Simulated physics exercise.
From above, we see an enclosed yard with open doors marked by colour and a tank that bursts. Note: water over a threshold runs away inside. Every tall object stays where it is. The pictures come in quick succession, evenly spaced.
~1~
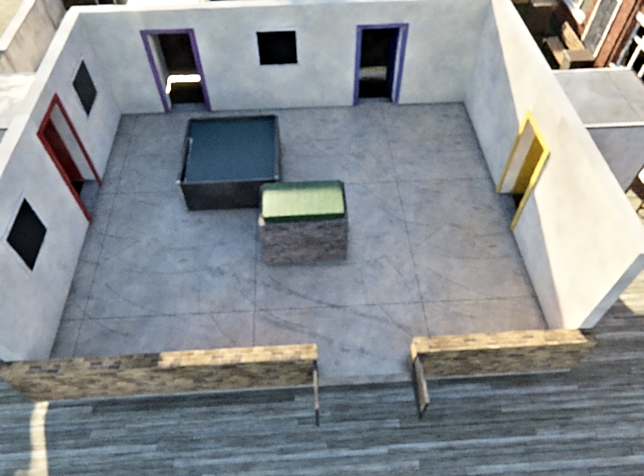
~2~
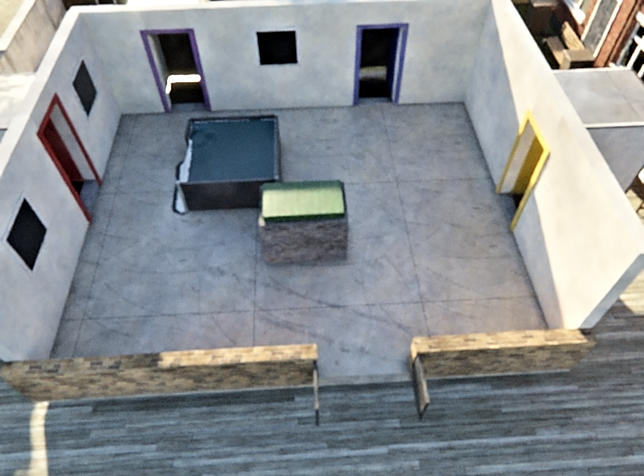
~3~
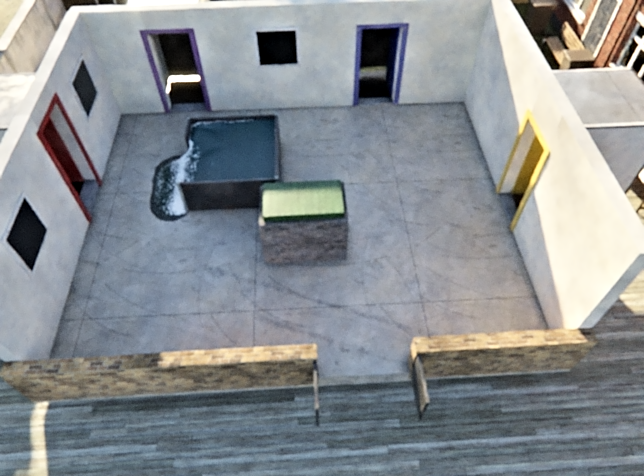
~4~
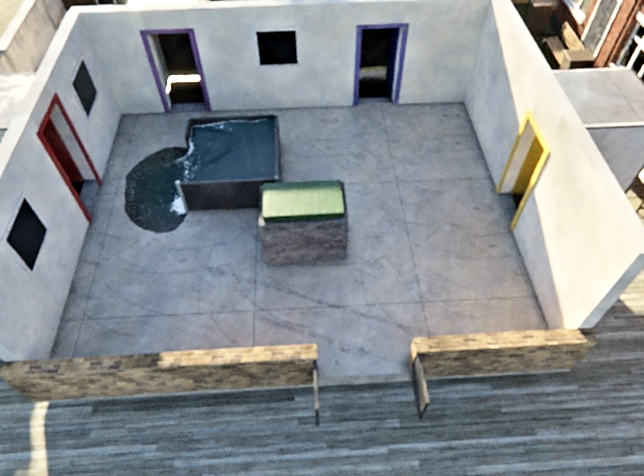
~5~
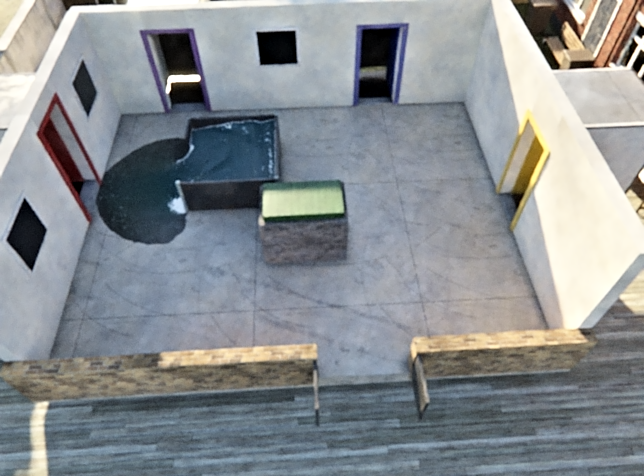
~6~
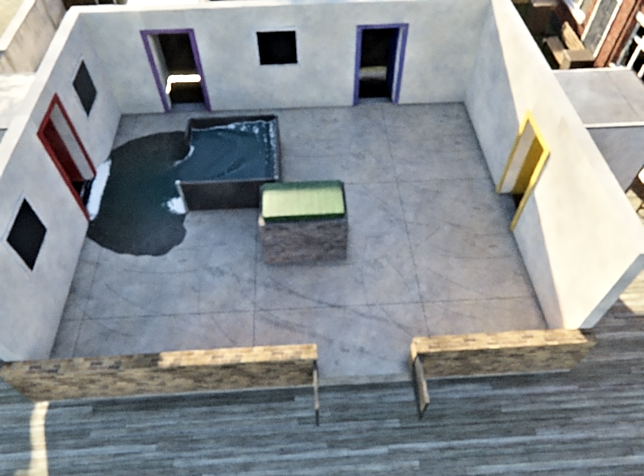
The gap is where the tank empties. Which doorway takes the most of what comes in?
The red doorway.
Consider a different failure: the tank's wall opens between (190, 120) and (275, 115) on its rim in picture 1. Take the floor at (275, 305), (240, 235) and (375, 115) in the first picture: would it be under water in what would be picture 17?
The first spot is left untouched, the second is left untouched, the third is soaked through.
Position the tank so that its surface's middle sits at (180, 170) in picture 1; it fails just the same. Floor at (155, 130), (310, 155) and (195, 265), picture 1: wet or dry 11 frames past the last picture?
In the order given: Wetted, not reached and not reached.
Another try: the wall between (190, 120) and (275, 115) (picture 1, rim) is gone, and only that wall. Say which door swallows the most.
That would be the purple-painted one.
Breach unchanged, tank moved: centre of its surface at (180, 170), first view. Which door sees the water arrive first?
The red one.
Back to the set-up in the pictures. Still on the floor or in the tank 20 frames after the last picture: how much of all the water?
I'd say roughly 94 percent.
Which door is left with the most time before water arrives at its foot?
Last is the yellow door.
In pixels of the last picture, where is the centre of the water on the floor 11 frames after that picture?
About (175, 190).
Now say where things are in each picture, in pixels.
The first picture shows still water in the water tank at (231, 150).
In the second picture, the front is at a hidden place, out from the gap at (189, 176).
In the third picture, the front is at (173, 159), out from the gap at (190, 178).
In the fourth picture, water pours out at (190, 179) and has run to (132, 174).
In the fifth picture, the front is at (103, 179), out from the gap at (190, 179).
In the sixth picture, water pours out at (190, 179) and has run to (87, 231).
A moment on, water covers 15 % of the floor; purple door not reached, yellow door not reached, blue door not reached, red door some in.
Next, water covers 20 % of the floor; purple door wet at the sill, nothing in, yellow door not reached, blue door not reached, red door a lot in.
Then, water covers 35 % of the floor; purple door a trickle in, yellow door not reached, blue door not reached, red door a lot in.
Later, water covers 70 % of the floor; purple door some in, yellow door not reached, blue door wet at the sill, nothing in, red door a lot in.
In the end, water covers 85 % of the floor; purple door some in, yellow door some in, blue door a trickle in, red door a lot in; the red door has let in the most.
